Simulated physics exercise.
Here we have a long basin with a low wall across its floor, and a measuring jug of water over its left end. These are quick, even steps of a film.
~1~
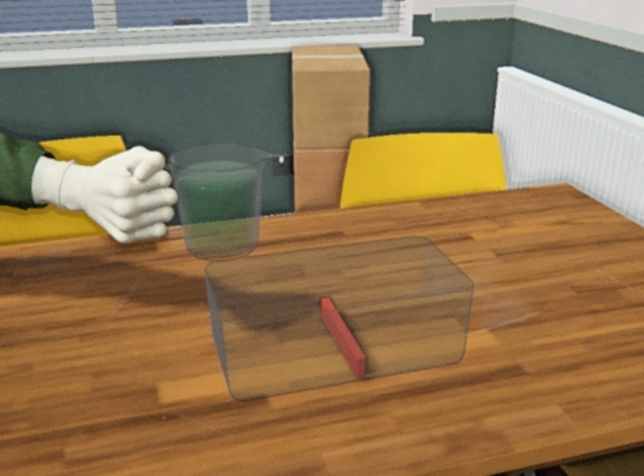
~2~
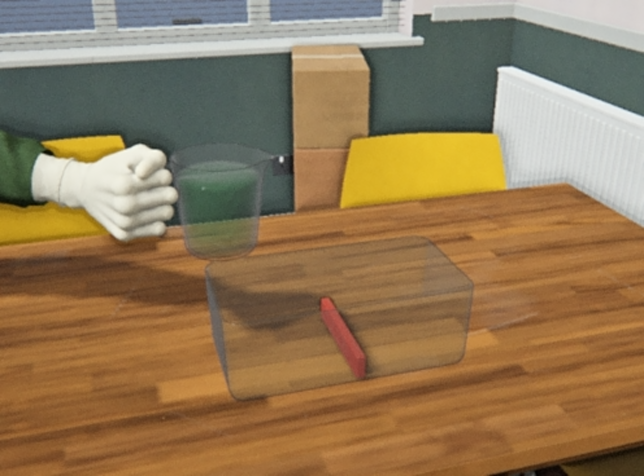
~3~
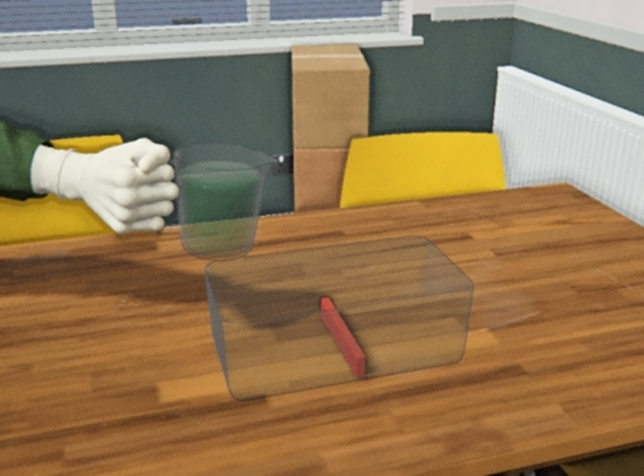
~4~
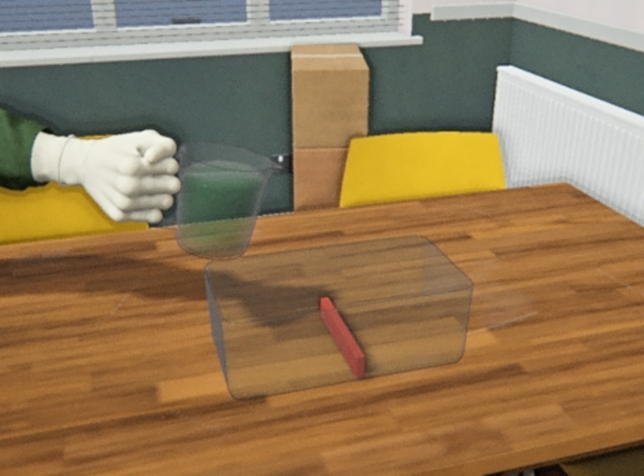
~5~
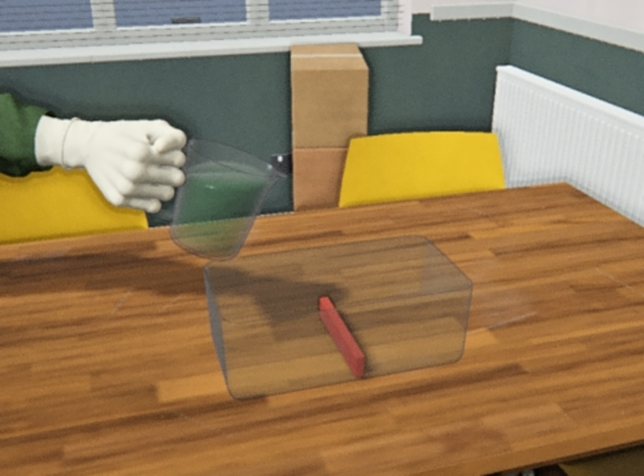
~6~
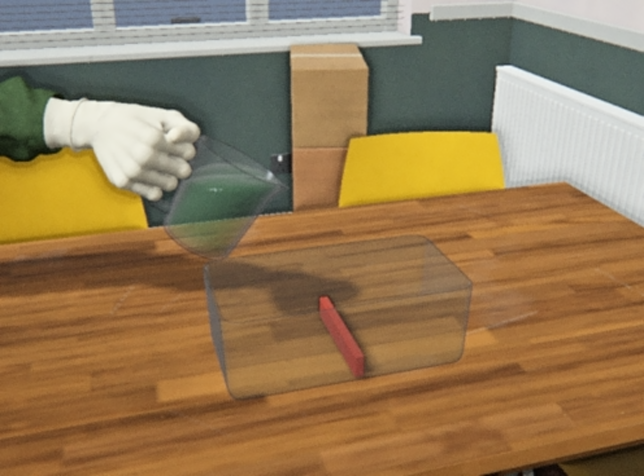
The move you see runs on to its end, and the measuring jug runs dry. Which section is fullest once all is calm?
The left-hand section gets the most.
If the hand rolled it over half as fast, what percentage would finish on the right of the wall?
About 20 per cent.
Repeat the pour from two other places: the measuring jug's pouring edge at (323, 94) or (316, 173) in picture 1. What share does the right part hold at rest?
Near 85 % and 90 %.
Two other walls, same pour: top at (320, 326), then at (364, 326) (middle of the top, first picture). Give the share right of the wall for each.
Near 75 % and 15 %.
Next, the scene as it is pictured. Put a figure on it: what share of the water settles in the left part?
Roughly 80 in a hundred.
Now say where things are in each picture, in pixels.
In the first picture, it leans 0°; its right rim is at (274, 153); the water meets the walls at (175, 177) and (259, 168); the long basin's rim runs from (214, 294) to (449, 261); the wall's top is at (342, 327).
In the second picture, it leans 2°; its right rim is at (275, 154); the water meets the walls at (176, 176) and (259, 169).
In the third picture, it leans 6°; its right rim is at (278, 158); the water meets the walls at (178, 174) and (261, 170).
In the fourth picture, it leans 13°; its right rim is at (282, 165); the water meets the walls at (181, 173) and (265, 171).
In the fifth picture, it leans 22°; its right rim is at (286, 174); the water meets the walls at (184, 176) and (270, 173).
In the sixth picture, it leans 33°; its right rim is at (288, 186); the water meets the walls at (179, 189) and (279, 178).
A moment on, the tilt is 91° and 58 per cent is still to pour, 15 is left of the wall and 1 right of it.
Next, the tilt is 93° and 22 per cent is still to pour, 55 is left of the wall and 7 right of it.
Then the tilt is 93° and 7 per cent is still to pour, 71 is left of the wall and 13 right of it.
Later the tilt is 93° and 2 per cent is still to pour, 79 is left of the wall and 15 right of it.
At rest 81 per cent lies left of the wall, 16 right of it and 3 outside.
